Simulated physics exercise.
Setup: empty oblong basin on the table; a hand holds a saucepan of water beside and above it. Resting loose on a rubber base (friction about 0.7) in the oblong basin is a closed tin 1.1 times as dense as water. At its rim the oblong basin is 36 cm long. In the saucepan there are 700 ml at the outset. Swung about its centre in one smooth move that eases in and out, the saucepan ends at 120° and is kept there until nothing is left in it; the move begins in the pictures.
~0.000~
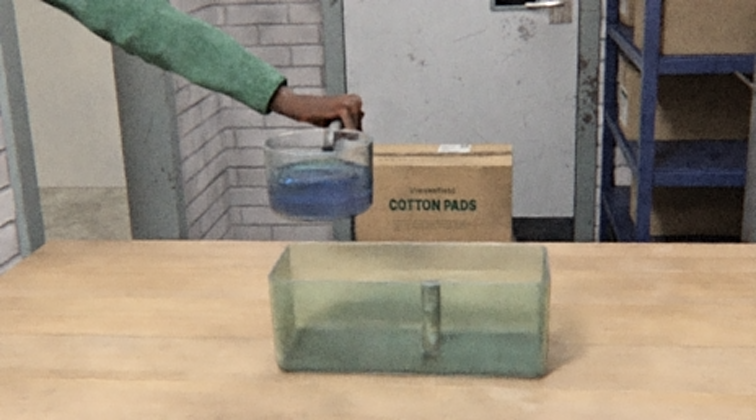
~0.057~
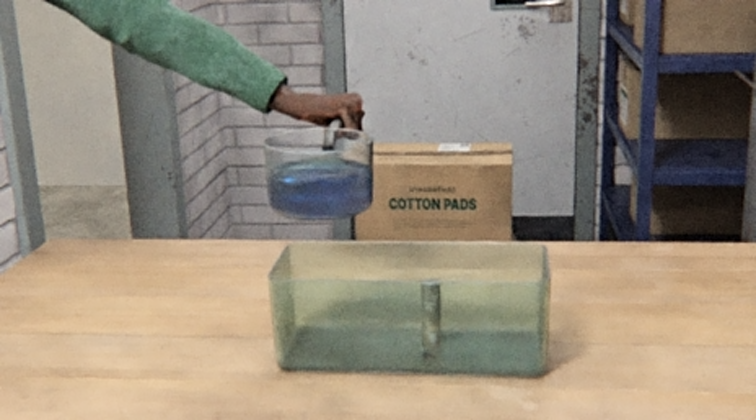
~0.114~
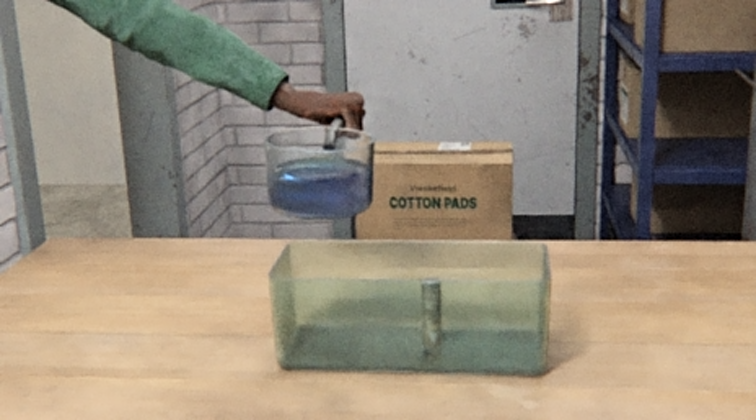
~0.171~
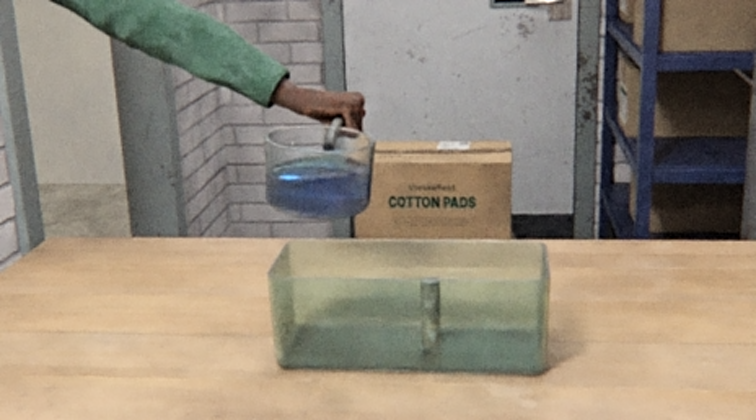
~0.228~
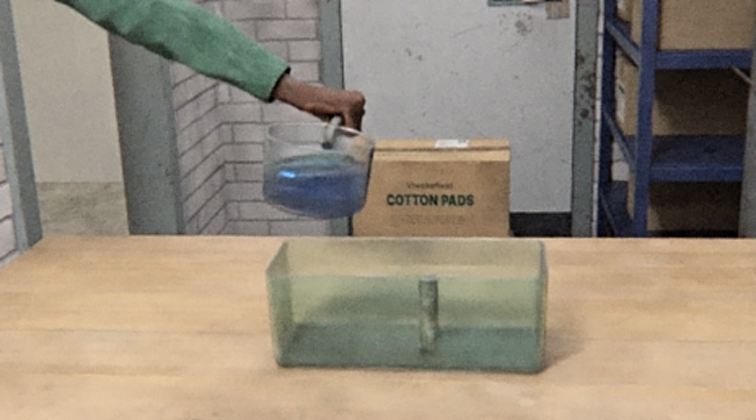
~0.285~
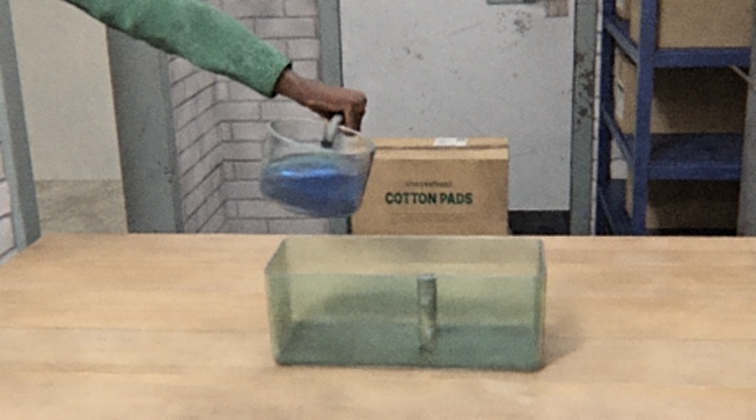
A hand in a green sleeve slowly tilting a clear saucepan of blue water above an oblong basin on a wooden table.
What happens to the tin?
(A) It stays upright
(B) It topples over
The answer is B.
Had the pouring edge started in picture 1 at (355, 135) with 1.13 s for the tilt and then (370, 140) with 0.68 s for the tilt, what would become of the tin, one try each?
The tin overturns the first time and overturns the second time.
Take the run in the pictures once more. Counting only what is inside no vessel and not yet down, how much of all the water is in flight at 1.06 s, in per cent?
Airborne share: Near 9 %.
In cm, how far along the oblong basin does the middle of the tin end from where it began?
Looks like roughly 7.5 cm in total.
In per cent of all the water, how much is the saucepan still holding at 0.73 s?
Roughly 68 percent.
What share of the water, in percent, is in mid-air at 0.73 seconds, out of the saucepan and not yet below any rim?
Roughly 24 %.
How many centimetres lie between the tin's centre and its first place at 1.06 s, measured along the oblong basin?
The tin is about 2 cm from where it started.
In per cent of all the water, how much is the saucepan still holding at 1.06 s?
About 10 percent.
By 0.73 s the tilt is 74° and 69 per cent is still to pour; the tin stands where it began.
By 1.06 s the tilt is 112° and 10 per cent is still to pour; the tin stands 2 cm from where it began.
By 1.40 s the tilt is 120° and 0 per cent is still to pour; the tin lies on its side.
By 1.77 s the tilt is 120° and 0 per cent is still to pour; the tin lies on its side.
At rest the tin lies on its side.
